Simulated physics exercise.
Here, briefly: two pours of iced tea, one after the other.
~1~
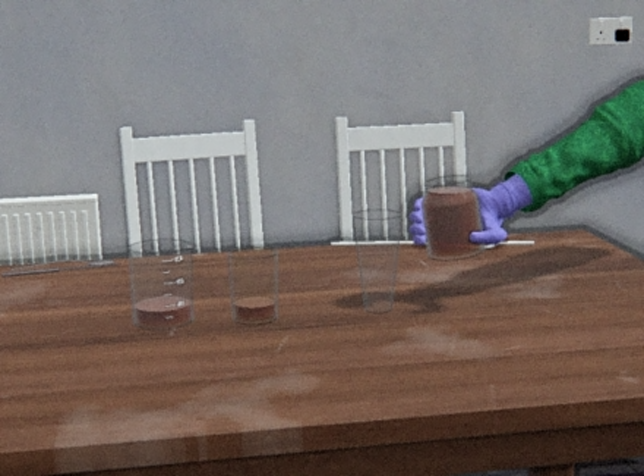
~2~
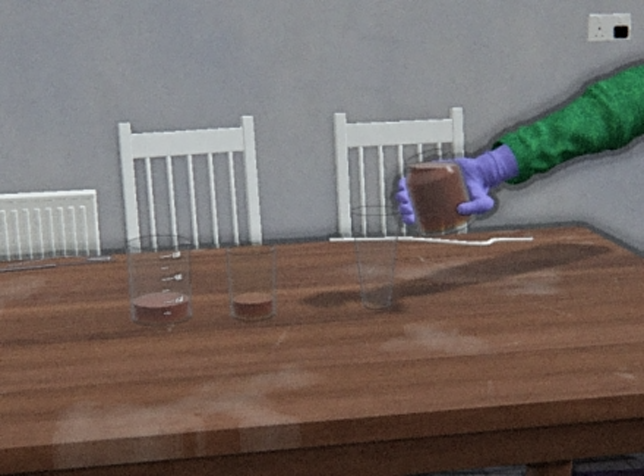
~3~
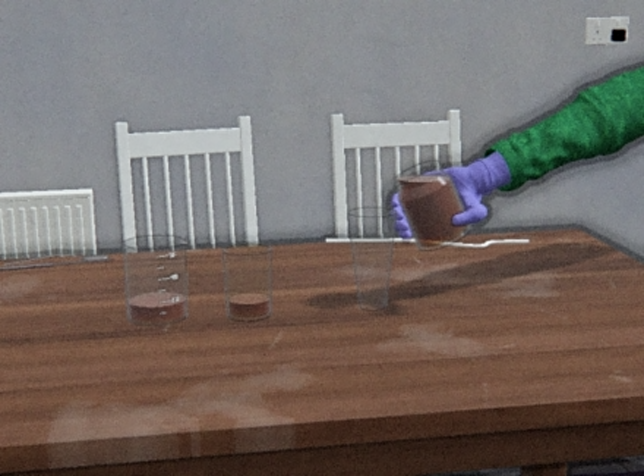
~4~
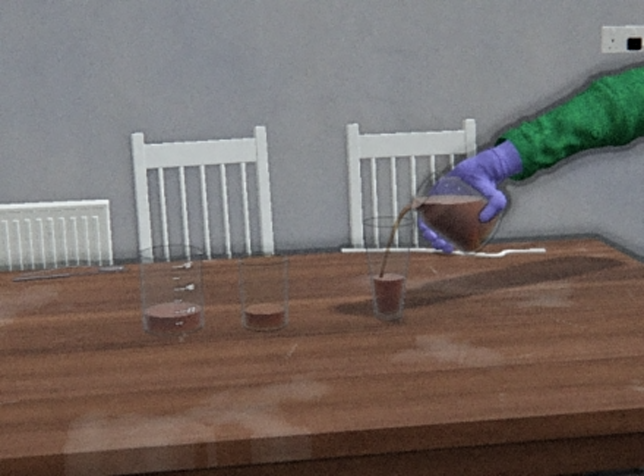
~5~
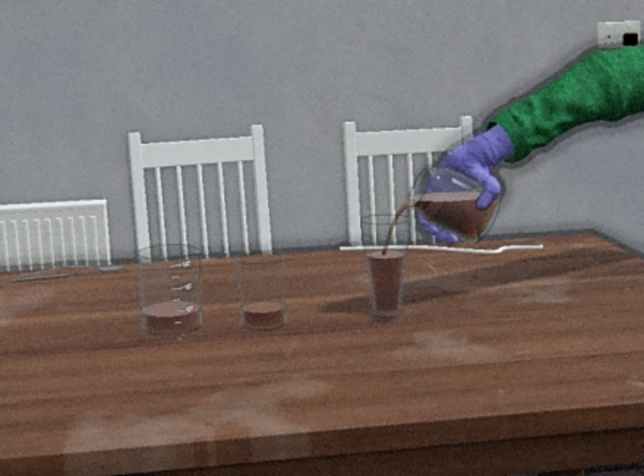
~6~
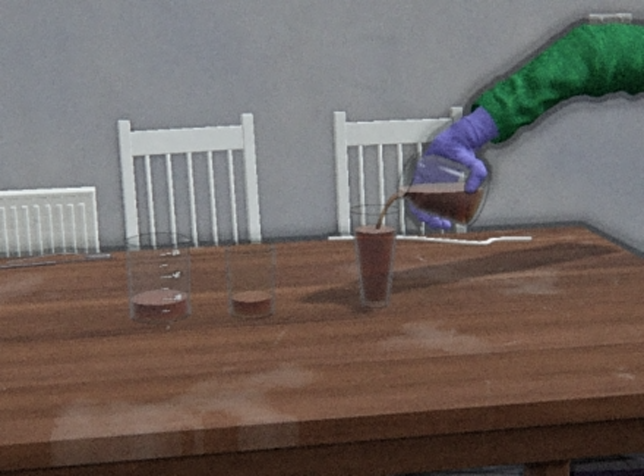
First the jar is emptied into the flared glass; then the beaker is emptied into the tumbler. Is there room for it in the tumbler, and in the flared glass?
Tumbler: Room enough; flared glass: Not enough room.
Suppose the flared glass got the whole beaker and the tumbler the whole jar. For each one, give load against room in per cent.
Roughly 50 % and 170 %.
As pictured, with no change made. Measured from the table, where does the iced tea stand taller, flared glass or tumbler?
That would be the right one.
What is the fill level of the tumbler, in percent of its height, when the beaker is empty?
Around 65 in a hundred.
Shortly, the flared glass is full to the brim, some went over its rim.
At the finish, the tumbler is about two thirds full; the flared glass is full to the brim, some went over its rim.
